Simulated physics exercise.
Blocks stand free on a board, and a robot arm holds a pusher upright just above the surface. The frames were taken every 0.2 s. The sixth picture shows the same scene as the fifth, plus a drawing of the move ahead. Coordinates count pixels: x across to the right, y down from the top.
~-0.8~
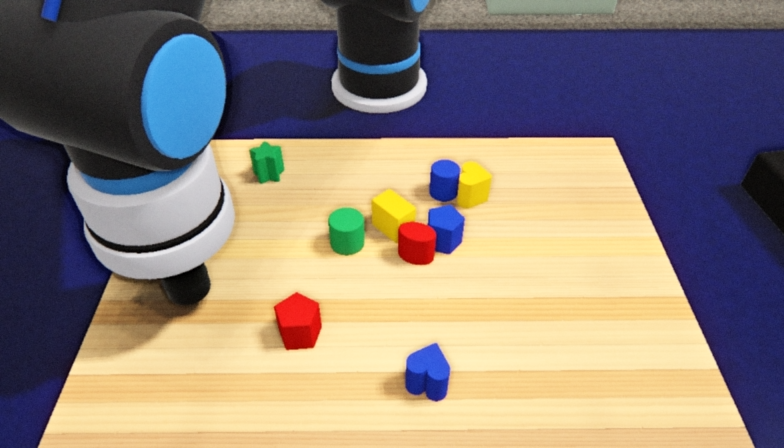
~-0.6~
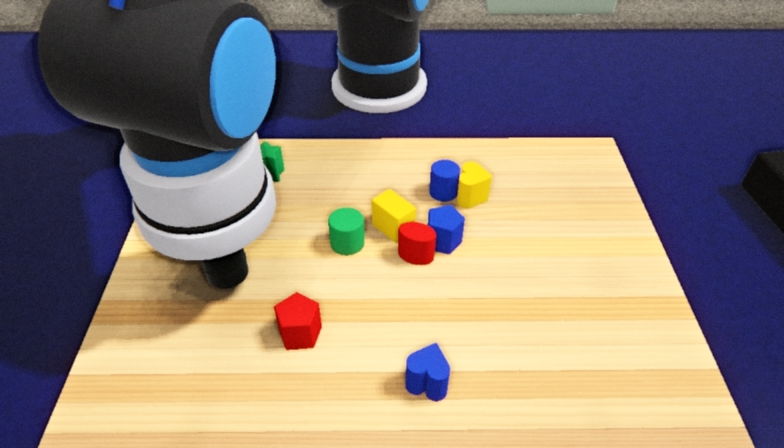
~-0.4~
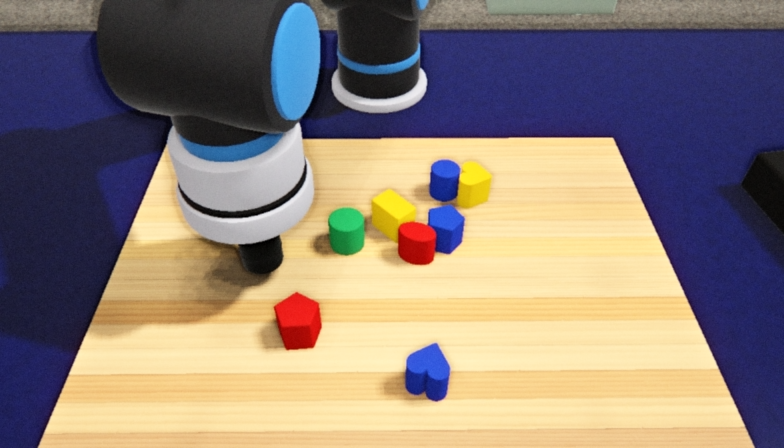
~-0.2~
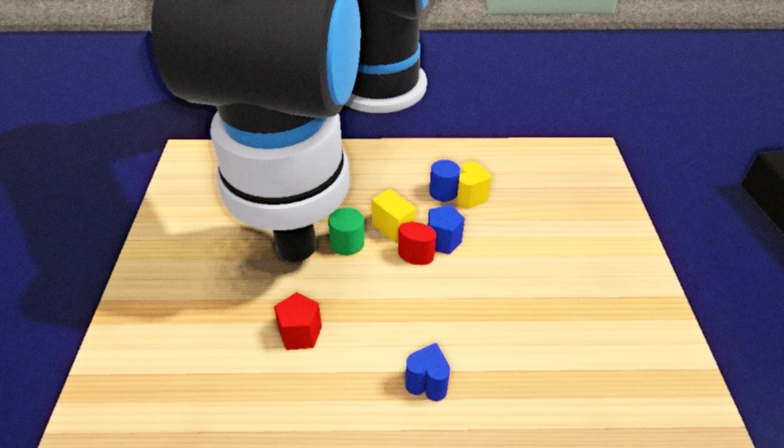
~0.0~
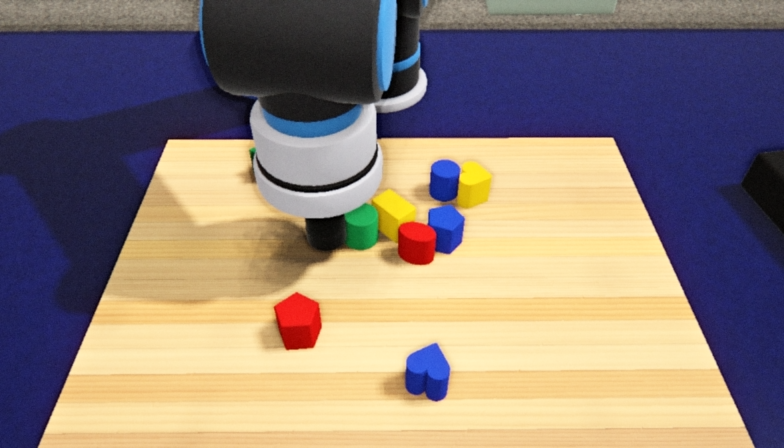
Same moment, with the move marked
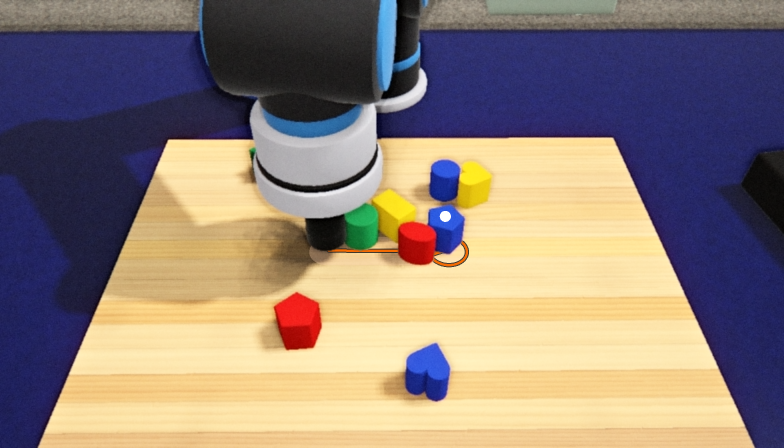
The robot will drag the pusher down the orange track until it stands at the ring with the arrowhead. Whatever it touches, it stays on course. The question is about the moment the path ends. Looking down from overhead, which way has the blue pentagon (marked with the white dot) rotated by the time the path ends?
Viewed from above: Anti-clockwise.
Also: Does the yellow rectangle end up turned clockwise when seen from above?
I expect not.
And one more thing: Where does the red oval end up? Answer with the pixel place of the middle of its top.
The centre of its top face lies at (474, 246).
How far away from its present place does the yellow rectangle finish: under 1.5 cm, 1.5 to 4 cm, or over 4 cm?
It goes a long way, over 4 cm.
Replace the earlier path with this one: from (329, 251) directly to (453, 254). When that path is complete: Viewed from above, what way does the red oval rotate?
It turns round clockwise.
The line goes in a line from (329, 251) to (448, 251); the dot is on the blue pentagon.
The first path, step by step. One third of the way, pusher (368, 238); green circle (391, 205); yellow rectangle (416, 191), turned 20° clockwise.
Two thirds of the way, pusher (409, 238); green circle (420, 201); yellow rectangle (428, 181), turned 15° anticlockwise; red oval (444, 237), turned 30° clockwise; blue pentagon (456, 215), turned 40° anticlockwise.
At the end, pusher (449, 238); green circle (441, 200); yellow rectangle (430, 178), turned 30° anticlockwise; red oval (474, 246), turned 95° clockwise; blue pentagon (482, 211), turned 80° anticlockwise.
